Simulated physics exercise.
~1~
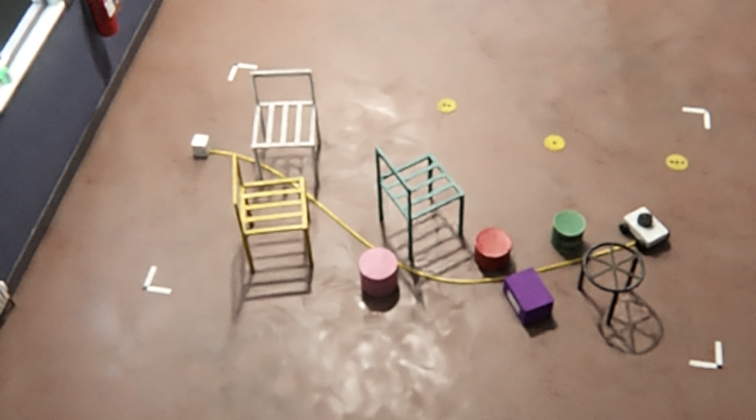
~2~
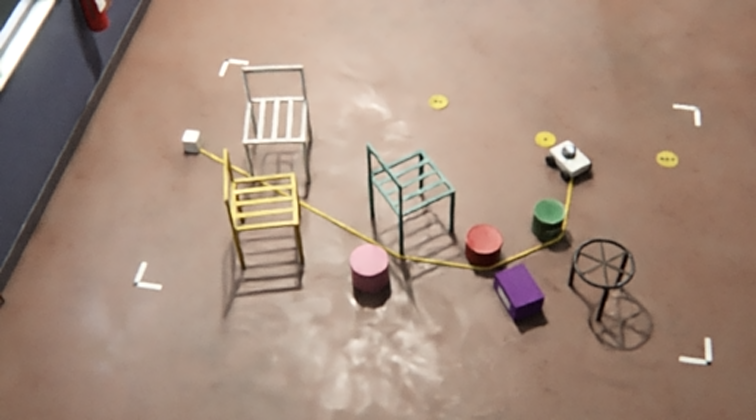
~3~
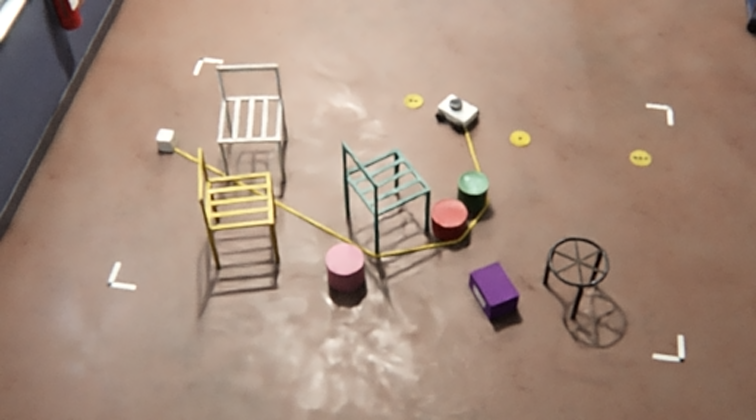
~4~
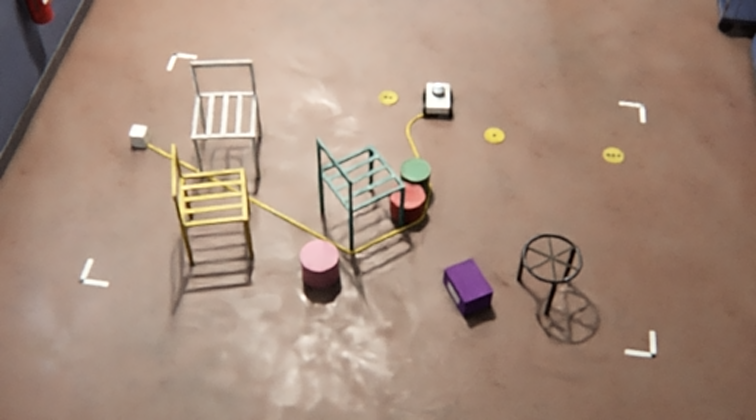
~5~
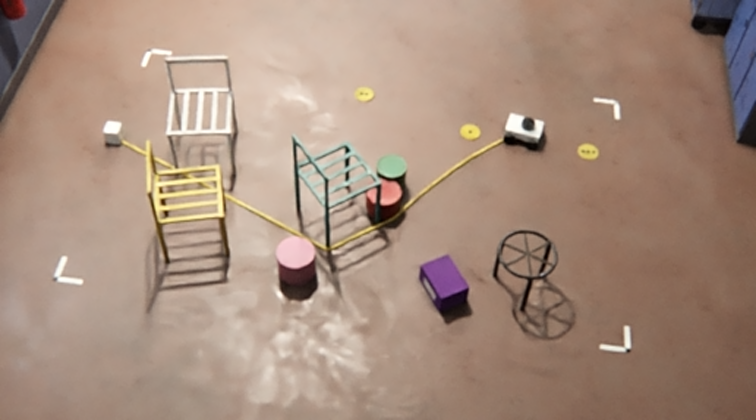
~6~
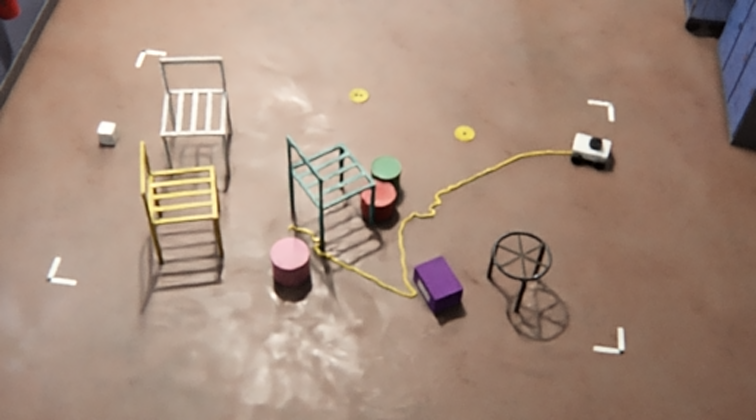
At first, a small white cart sits at the right beside a black stool, with a yellow lead winding back past buckets, a purple box, a pink tub and chairs to a white block at the left. The cart drives up and left, and the lead catches the green bucket. As the cart continues to the leftmost yellow mark, the lead drags the green and red buckets left toward the teal chair. The cart then turns right, passing the middle mark while the buckets stay put. Finally, it reaches the far right mark, and the lead has pulled free of the block and lies loosely across the floor.
